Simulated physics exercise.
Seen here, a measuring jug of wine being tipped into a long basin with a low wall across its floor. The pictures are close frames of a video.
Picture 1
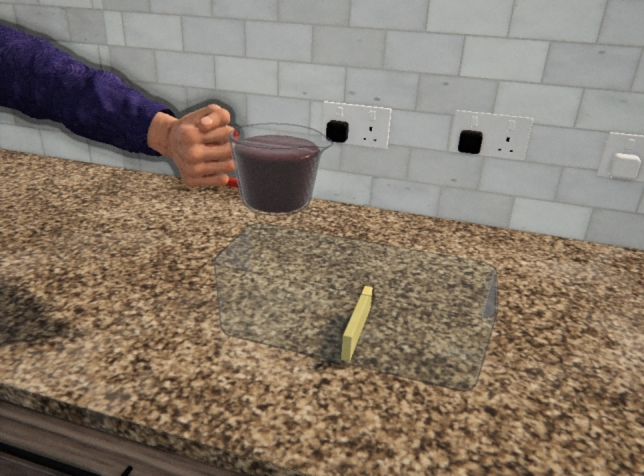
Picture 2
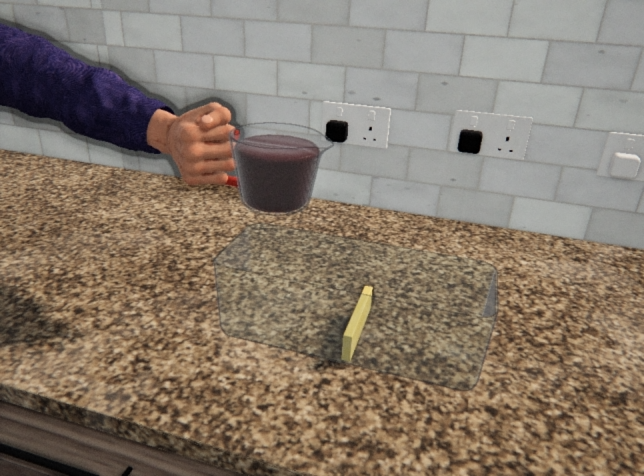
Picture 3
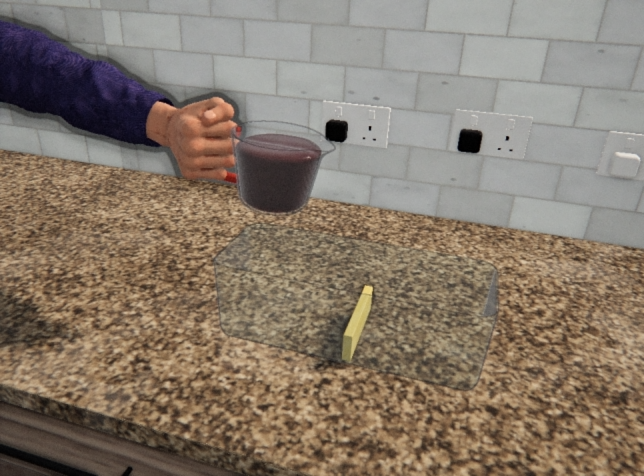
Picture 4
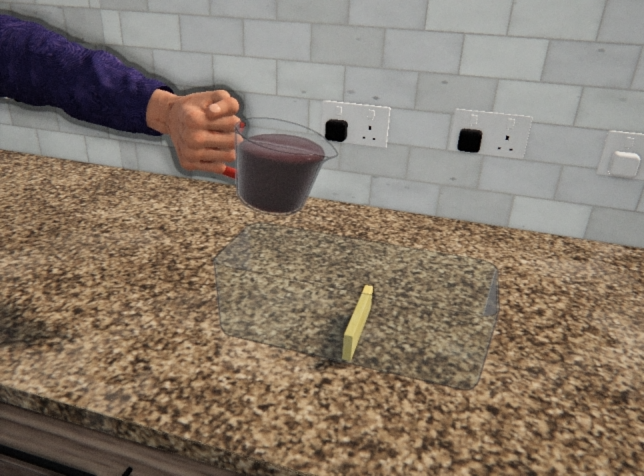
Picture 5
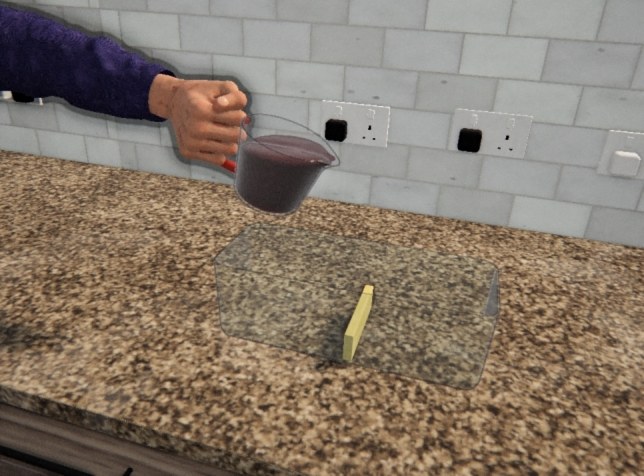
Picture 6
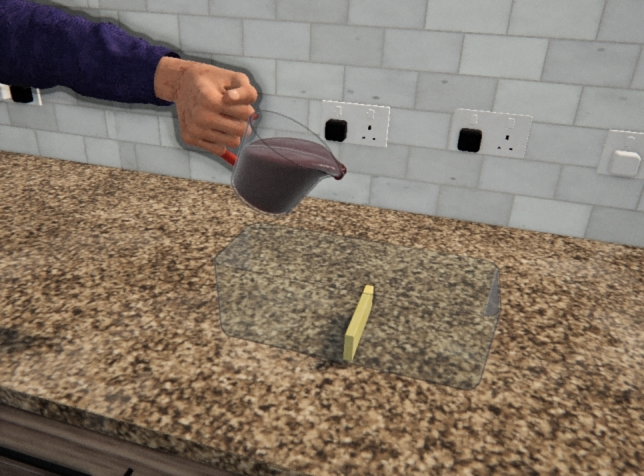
To begin with, a hand in a fuzzy purple sleeve holds a clear jug of dark purplish liquid upright above a long transparent basin with a low yellow wall across its floor. The hand then gradually tilts the jug rightward, and the liquid shifts up to the spout.
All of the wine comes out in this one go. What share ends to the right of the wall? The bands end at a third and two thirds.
The share right of the wall is from a third to two thirds.
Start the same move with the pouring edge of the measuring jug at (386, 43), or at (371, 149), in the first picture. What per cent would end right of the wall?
The first gives 90 %, the second 95 %.
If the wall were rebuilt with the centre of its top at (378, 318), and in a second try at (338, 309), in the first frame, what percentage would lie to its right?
Roughly 10 per cent, and 80 per cent.
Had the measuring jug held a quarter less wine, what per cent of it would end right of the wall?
Roughly 30 in a hundred.
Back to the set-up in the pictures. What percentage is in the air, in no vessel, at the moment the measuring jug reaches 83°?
About 25 per cent.
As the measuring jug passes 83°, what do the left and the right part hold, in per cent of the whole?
Left: 5 %. Right: 25 %.
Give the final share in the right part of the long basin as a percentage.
Some 50 per cent.
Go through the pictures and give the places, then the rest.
In the first frame, tilt 0°; pouring edge (333, 144); surface from (240, 140) to (320, 151); the long basin's rim runs from (233, 242) to (496, 291); the wall's top is at (359, 311).
In the second frame, tilt 1°; pouring edge (333, 145); surface from (240, 140) to (320, 150).
In the third frame, tilt 5°; pouring edge (335, 149); surface from (242, 138) to (322, 151).
In the fourth frame, tilt 11°; pouring edge (338, 155); surface from (244, 138) to (327, 153).
In the fifth frame, tilt 19°; pouring edge (340, 164); surface from (246, 141) to (335, 156).
In the sixth frame, tilt 29°; pouring edge (341, 175); surface from (246, 145) to (337, 165); 2 per cent is over the edge.
A moment on, the measuring jug is tipped on its side and 44 per cent is still to pour, 5 is left of the wall and 26 right of it.
Next, the measuring jug is tipped right over and 7 per cent is still to pour, 39 is left of the wall and 49 right of it.
Then the measuring jug is tipped right over and 0 per cent is still to pour, 49 is left of the wall and 49 right of it.
Later the measuring jug is tipped right over and 0 per cent is still to pour, 50 is left of the wall and 50 right of it.
At rest 50 per cent lies left of the wall, 50 right of it and 1 outside.
